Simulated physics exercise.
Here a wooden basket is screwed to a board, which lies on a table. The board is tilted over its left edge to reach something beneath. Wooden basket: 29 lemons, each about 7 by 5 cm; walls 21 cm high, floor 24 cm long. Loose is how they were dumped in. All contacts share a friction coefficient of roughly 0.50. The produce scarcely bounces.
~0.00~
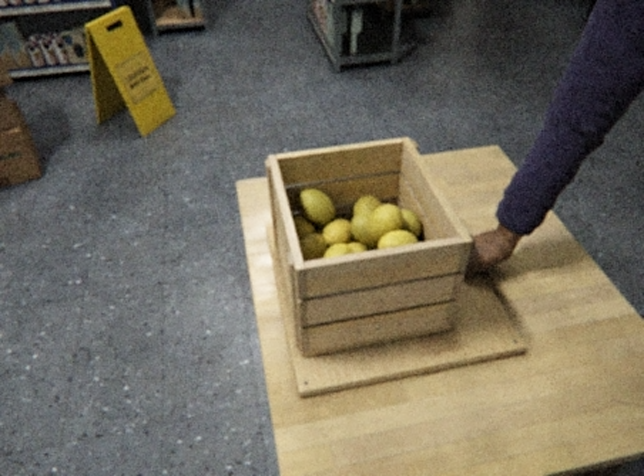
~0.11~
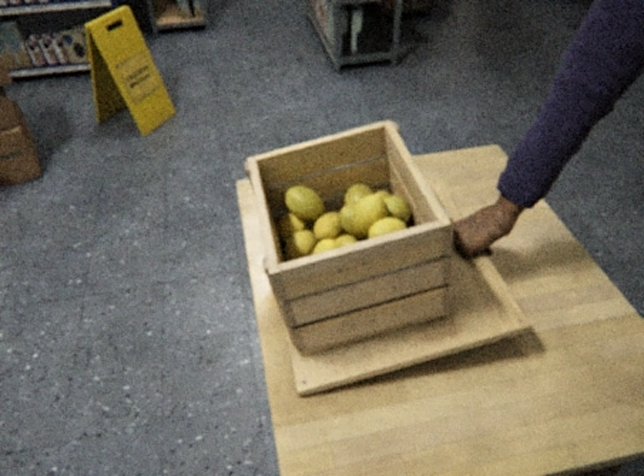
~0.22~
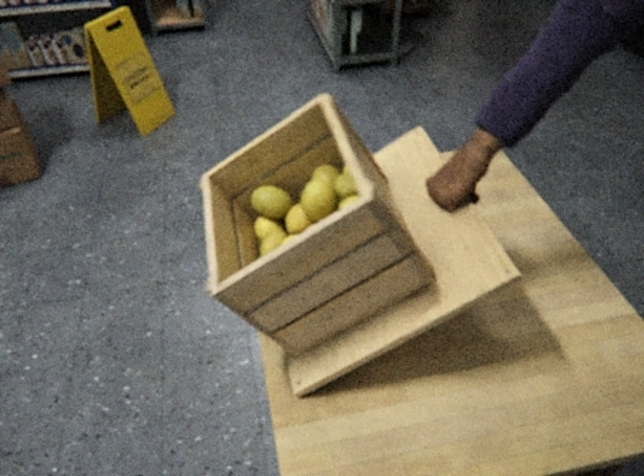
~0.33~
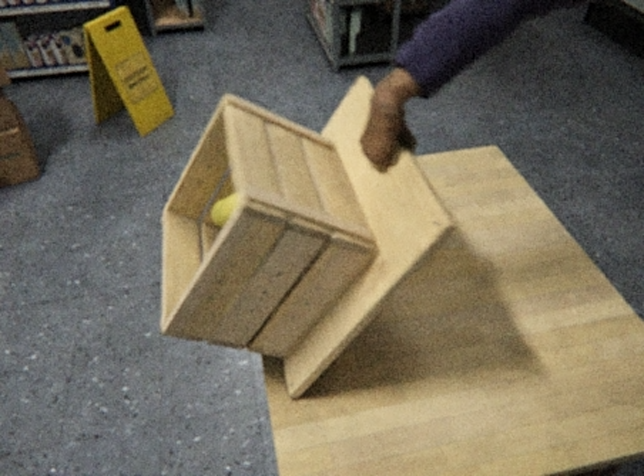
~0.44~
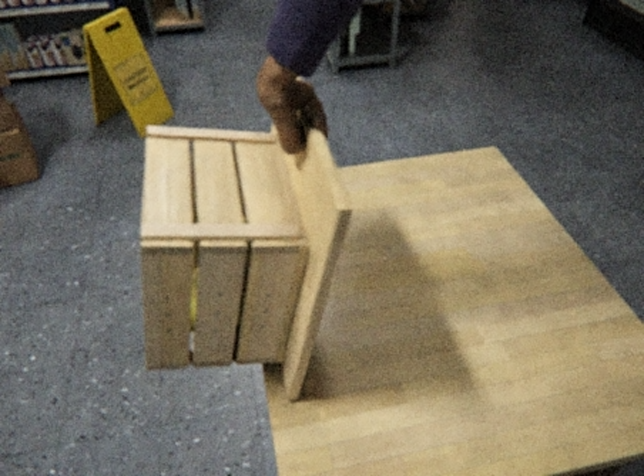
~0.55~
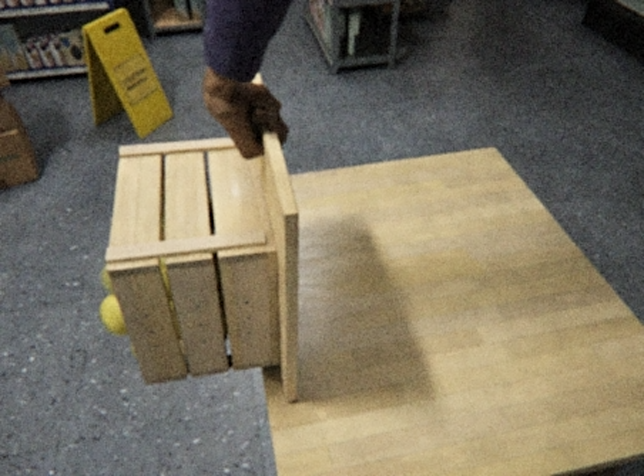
To begin with, a slatted wooden crate of yellow fruit sits on a board on a table, a hand at the board's right side. The hand lifts that side, swinging board and crate leftward until the board stands nearly upright and the crate lies sideways, with yellow fruit emerging at its open left end.
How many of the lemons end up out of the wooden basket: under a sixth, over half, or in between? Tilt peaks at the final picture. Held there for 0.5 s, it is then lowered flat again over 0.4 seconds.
A sixth to a half of the lemons end up out.
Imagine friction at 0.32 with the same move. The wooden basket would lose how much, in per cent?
Then the wooden basket sheds 40 per cent of its load.
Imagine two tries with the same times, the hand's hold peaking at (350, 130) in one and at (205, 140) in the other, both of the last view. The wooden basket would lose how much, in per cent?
Loss for the wooden basket - 10 percent, then 70 percent.
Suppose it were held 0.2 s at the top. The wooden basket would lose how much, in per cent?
The wooden basket would shed 30 percent of its load.
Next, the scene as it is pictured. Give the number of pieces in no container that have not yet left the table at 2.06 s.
Around 0 in all.
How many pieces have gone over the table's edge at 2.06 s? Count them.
I'd estimate some 10 at that moment.
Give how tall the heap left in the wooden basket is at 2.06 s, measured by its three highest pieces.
I'd say some 11 cm high.
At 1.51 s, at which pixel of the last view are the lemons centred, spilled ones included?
They're centred near (329, 281).
After 0.79 s, tilt 87°; 10 of 29 out of the wooden basket.
After 1.09 s, tilt 85°; 10 of 29 out of the wooden basket.
After 1.51 s, tilt 0°; 10 of 29 out of the wooden basket.
Final count (at 2.06 s), 10 of 29 out of the wooden basket. Asked share, 10 of 29, 34 per cent.
